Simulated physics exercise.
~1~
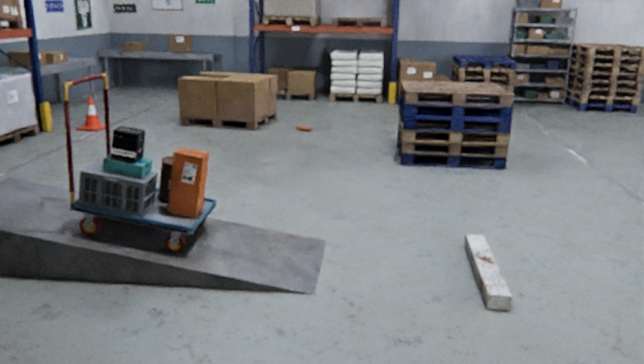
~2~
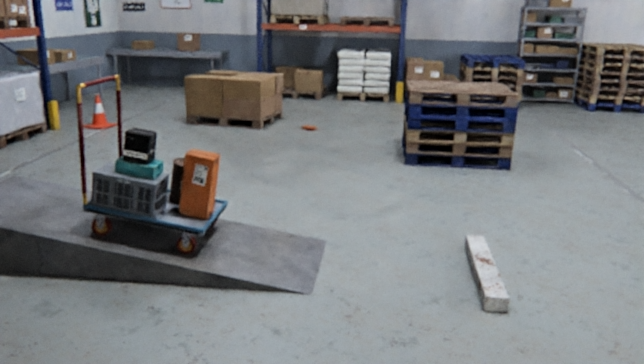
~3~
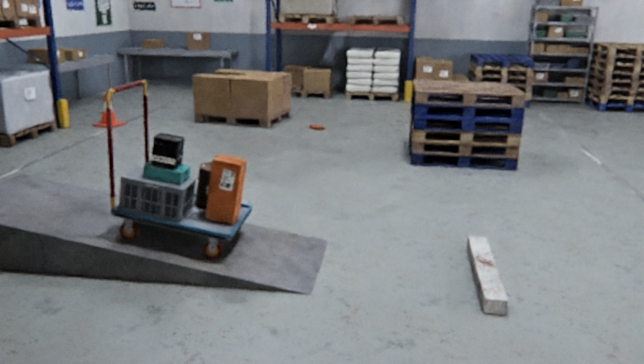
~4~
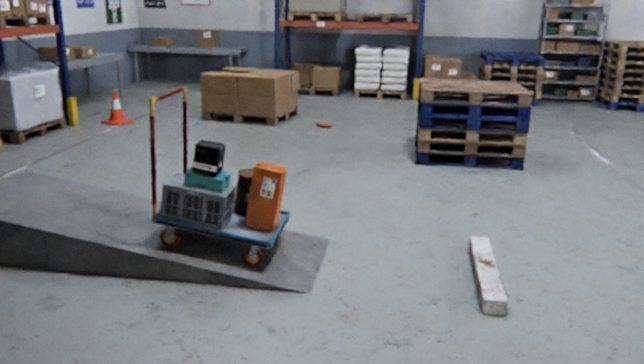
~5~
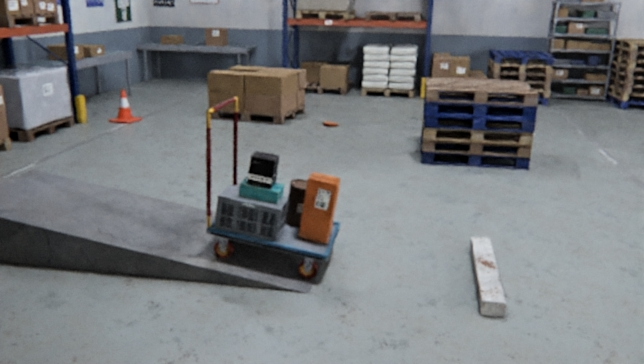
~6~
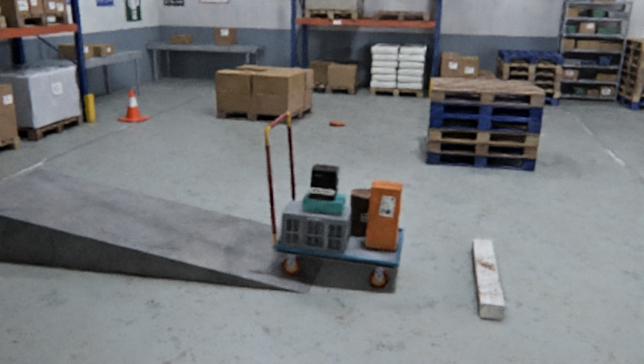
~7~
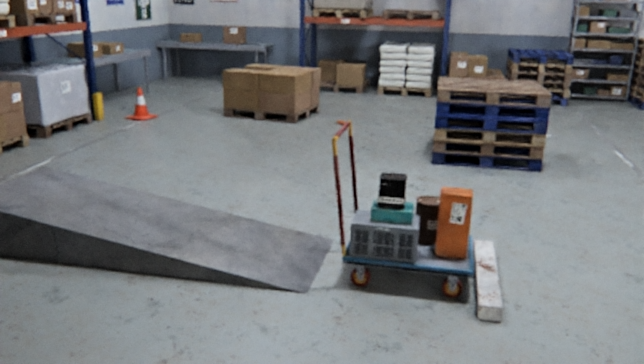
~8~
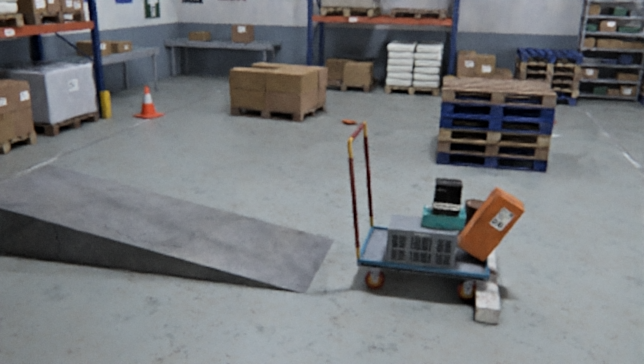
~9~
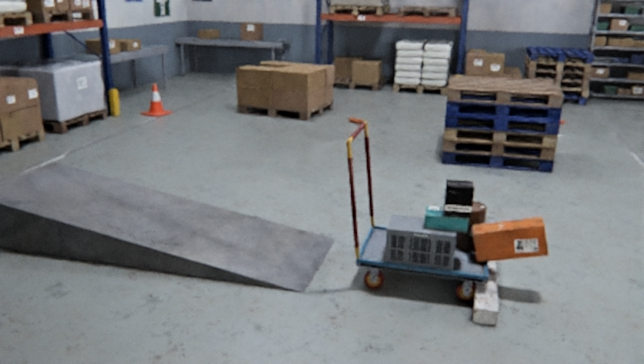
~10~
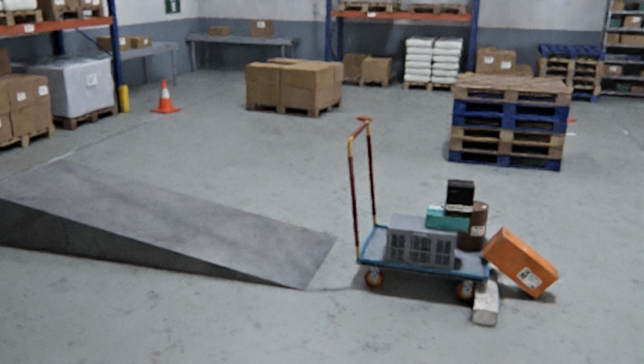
A loaded trolley rolls down a ramp, hits a kerb, and its orange box topples off.
